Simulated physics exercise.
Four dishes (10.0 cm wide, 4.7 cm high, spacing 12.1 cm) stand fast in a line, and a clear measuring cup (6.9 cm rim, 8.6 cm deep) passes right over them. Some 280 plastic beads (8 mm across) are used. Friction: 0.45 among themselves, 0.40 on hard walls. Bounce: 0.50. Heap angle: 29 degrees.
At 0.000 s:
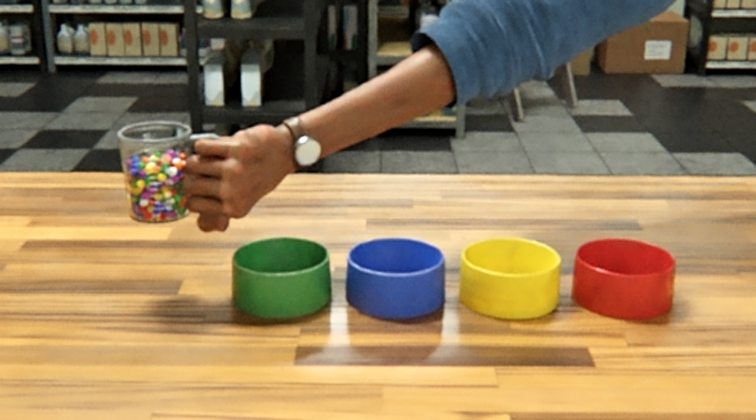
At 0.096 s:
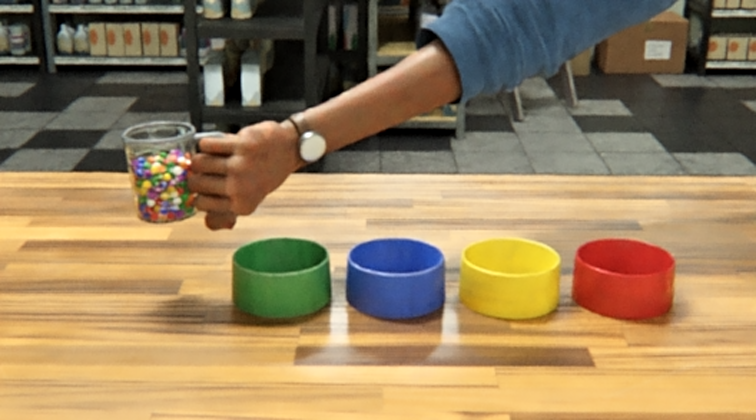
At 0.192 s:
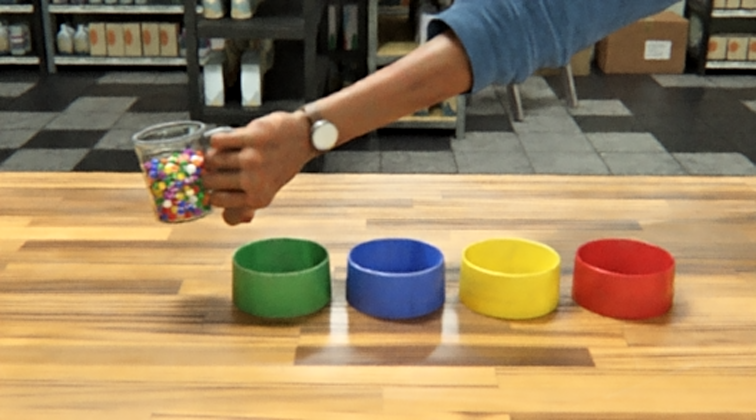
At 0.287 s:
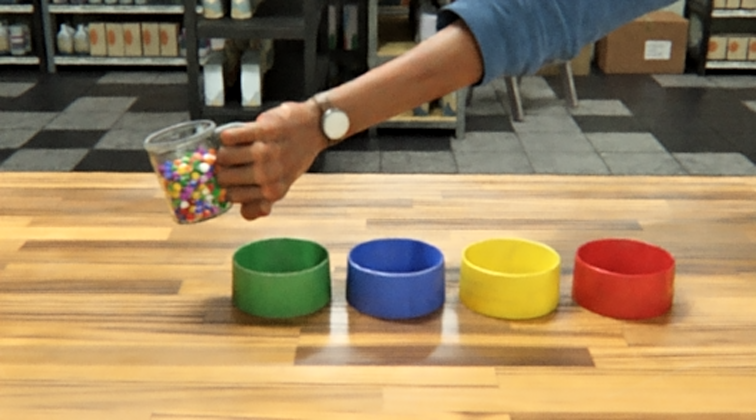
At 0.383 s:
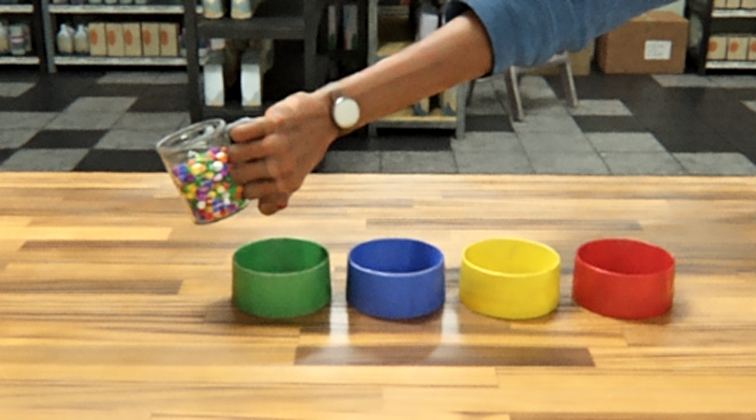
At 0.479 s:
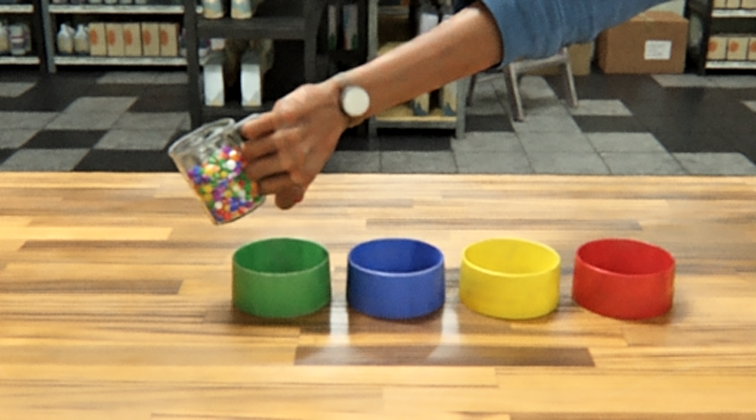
A hand holding a clear cup of multicolored beads moves a short way to the right above a wooden table, gradually tilting the cup to the left, while green, blue, yellow and red dishes stay still in a row.
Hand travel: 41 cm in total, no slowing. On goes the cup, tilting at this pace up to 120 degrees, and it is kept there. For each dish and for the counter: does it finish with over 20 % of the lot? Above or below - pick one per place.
Red: Below; blue: Above; green: Below; yellow: Below; counter: Below.
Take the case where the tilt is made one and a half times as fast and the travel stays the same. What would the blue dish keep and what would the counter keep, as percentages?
Then blue 10 and counter 30.
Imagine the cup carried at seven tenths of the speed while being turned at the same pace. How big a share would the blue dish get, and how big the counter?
The shares would then be blue 0 and counter 30.
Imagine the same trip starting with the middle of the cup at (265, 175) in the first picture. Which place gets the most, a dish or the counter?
The largest share ends at yellow.
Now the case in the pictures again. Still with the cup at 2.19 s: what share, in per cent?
15 %.
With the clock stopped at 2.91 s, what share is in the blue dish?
By that moment, around 90 percent has got there.
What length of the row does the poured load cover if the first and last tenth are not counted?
Roughly 7 centimetres.
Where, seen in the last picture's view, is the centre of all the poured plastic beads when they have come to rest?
Close to pixel (400, 282).
After 1.51 s, tilt 85 degrees; cup holds 100 %.
Then, at 2.19 s, tilt 120 degrees; cup holds 15 %, blue 80 %.
After 2.91 s, tilt 120 degrees; cup holds 0 %, blue 90 %.
At rest (3.2 s), red 0 %, blue 90 %, green 0 %, yellow 0 %, counter 10 %.
